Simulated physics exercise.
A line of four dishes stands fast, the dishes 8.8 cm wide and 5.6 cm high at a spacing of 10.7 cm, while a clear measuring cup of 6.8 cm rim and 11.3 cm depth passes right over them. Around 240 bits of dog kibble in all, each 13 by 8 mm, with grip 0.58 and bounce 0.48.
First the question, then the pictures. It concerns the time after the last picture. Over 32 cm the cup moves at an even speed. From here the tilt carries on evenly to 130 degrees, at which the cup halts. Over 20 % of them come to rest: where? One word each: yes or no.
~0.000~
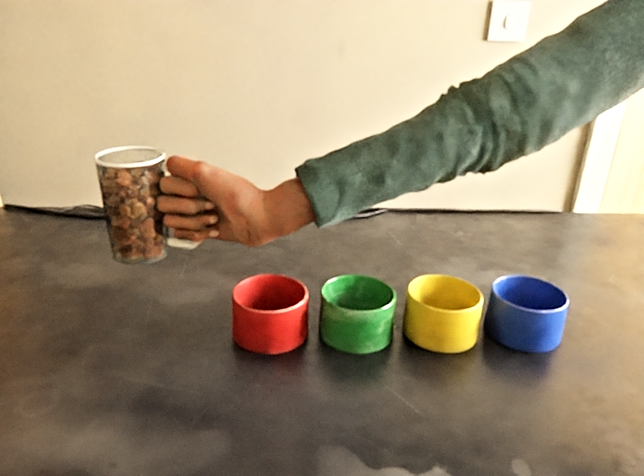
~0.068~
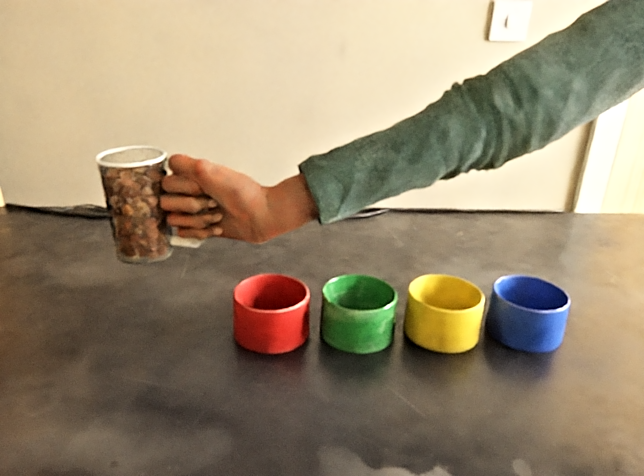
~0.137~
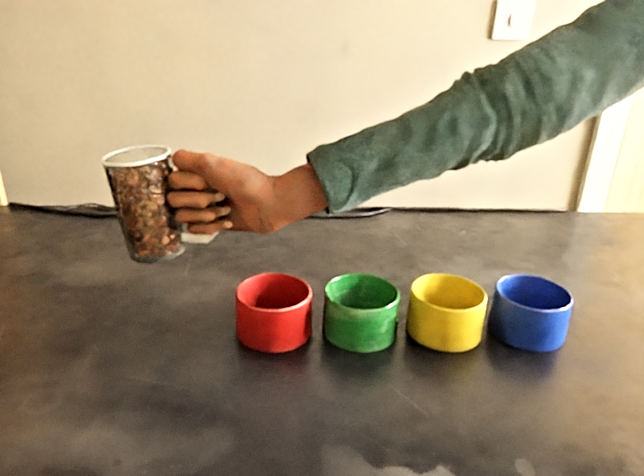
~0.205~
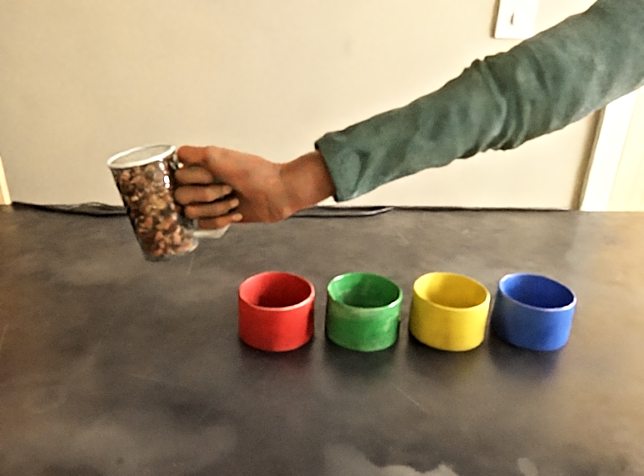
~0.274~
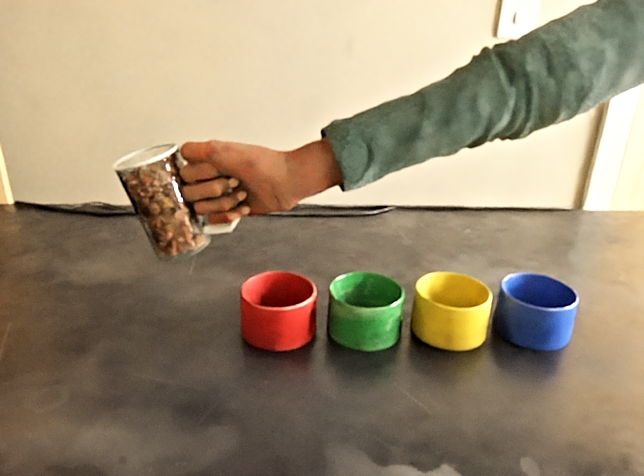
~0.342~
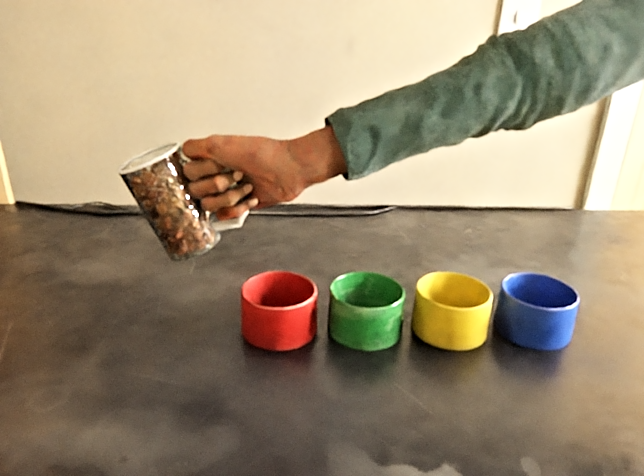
Red: Yes; blue: No; green: No; yellow: No; counter: Yes.
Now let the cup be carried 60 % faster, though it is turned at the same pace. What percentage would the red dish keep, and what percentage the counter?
Red 10, counter 20.
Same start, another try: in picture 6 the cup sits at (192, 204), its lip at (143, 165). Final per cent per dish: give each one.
Final shares - red 0 %, blue 0 %, green 100 %, yellow 0 %.
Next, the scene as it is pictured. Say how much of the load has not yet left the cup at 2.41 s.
Somewhere near 0 per cent of the load.
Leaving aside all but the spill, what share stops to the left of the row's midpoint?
About 100 per cent.
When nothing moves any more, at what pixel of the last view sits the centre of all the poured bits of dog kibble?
Roughly pixel (267, 315).
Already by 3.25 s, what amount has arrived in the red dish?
So far, roughly 70 per cent.
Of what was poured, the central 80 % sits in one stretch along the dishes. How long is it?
It spans about 12 centimetres along the dishes.
After 1.58 s, tilt 117 degrees; cup holds 75 %.
After 2.41 s, tilt 130 degrees; cup holds 0 %, red 70 %.
After 3.25 s, tilt 130 degrees; cup holds 0 %, red 70 %.
At rest (3.5 s), red 70 %, blue 0 %, green 0 %, yellow 0 %, counter 30 %.
